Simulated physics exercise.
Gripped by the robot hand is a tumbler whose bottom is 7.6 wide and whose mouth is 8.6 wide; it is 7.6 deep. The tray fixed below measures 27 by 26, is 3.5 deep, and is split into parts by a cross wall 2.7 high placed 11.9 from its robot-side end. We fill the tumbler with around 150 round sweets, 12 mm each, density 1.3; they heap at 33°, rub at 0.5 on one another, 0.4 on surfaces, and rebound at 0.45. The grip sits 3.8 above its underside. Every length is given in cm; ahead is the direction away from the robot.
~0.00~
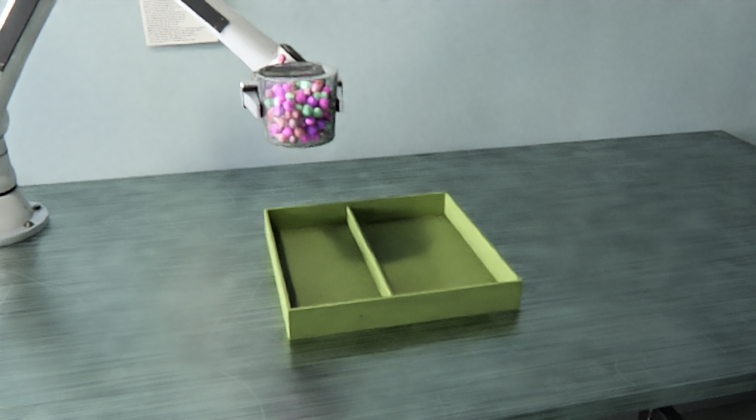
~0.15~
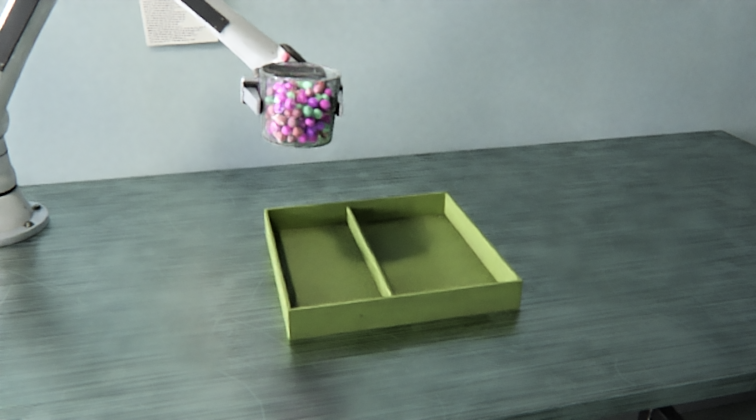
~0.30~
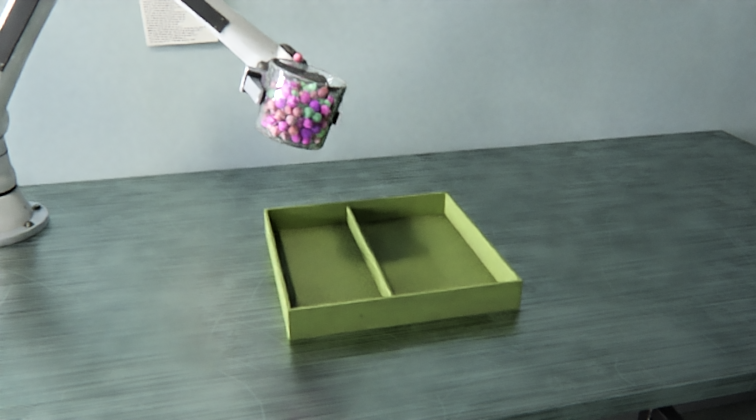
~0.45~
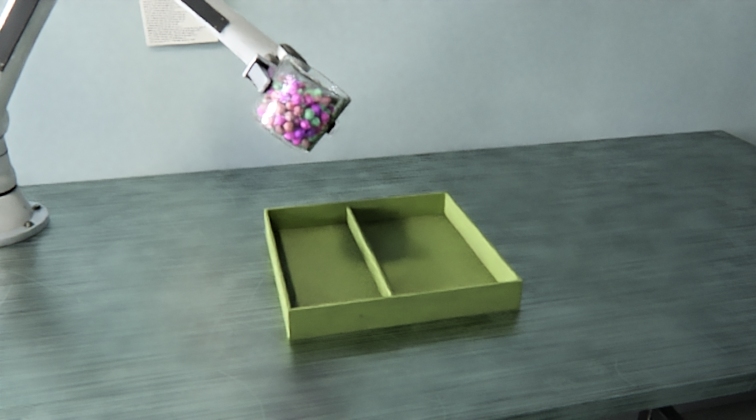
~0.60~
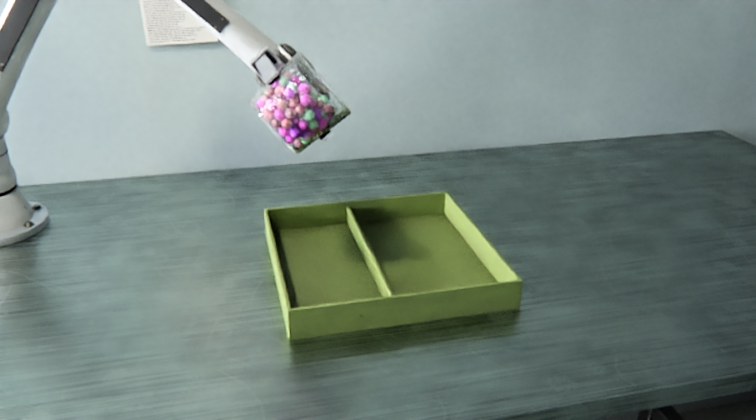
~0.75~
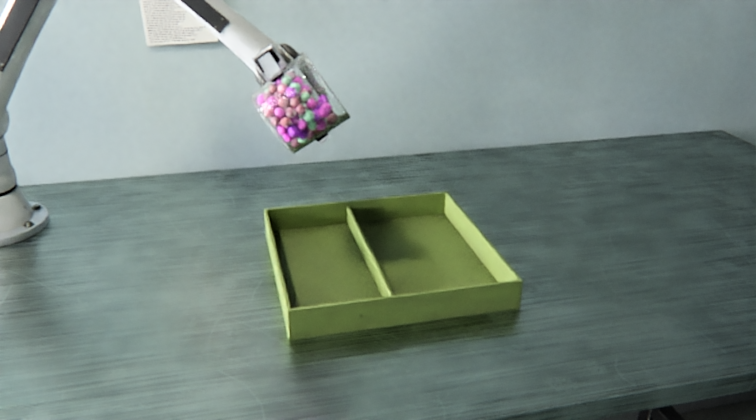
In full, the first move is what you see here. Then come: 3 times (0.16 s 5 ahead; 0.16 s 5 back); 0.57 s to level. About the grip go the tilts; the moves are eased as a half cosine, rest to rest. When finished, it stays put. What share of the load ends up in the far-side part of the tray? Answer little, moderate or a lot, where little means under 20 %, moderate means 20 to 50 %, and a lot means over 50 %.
Little.
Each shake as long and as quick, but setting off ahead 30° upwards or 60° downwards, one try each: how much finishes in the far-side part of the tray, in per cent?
It comes to around 25 per cent on the first try and around 0 per cent on the second.
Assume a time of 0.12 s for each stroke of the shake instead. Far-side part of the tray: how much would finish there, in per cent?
The share would be near 30 %.
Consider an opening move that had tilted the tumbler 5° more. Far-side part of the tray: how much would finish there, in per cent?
Some 25 %.
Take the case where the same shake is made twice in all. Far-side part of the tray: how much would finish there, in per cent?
In that case it would be roughly 10 per cent.
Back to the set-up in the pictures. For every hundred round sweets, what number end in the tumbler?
Roughly 75 percent.
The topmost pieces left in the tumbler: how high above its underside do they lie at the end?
Height at rest: Approx. 6.5 cm.
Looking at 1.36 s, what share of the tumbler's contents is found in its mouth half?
About 45 percent.
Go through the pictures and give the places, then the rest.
Tumbler middle at (299, 106), level; upper third of the load around (299, 98), from x 270 to 330, top at y 60; 149 in the tumbler, in the first frame.
Tumbler middle at (299, 106), tilted 5° forward; upper third of the load around (298, 98), from x 270 to 330, top at y 55, in the second frame.
Tumbler middle at (299, 106), tilted 19° forward; upper third of the load around (294, 98), from x 265 to 330, top at y 60, in the third frame.
Tumbler middle at (299, 106), tilted 37° forward; upper third of the load around (291, 97), from x 260 to 330, top at y 80, in the fourth frame.
Tumbler middle at (299, 106), tilted 51° forward; upper third of the load around (290, 95), from x 260 to 325, top at y 80, in the fifth frame.
Tumbler middle at (299, 106), tilted 56° forward; upper third of the load around (287, 95), from x 260 to 330, top at y 75; 149 in the tumbler, in the sixth frame.
After 1.36 s, tilted 56° forward, highest piece 24 above the table; 122 in the tumbler, 16 in the far-side part, 7 in the robot-side part, 4 in flight or on a rim.
After 1.97 s, tilted 31° forward, highest piece 24 above the table; 111 in the tumbler, 21 in the robot-side part, 17 in the far-side part.
After 2.48 s, level, highest piece 25 above the table; 111 in the tumbler, 21 in the robot-side part, 17 in the far-side part.
After 3.53 s, level, highest piece 25 above the table; 111 in the tumbler, 21 in the robot-side part, 17 in the far-side part.
At rest, 111 in the tumbler, 21 in the robot-side part, 17 in the far-side part. That is 11 % in the far-side part of the tray.
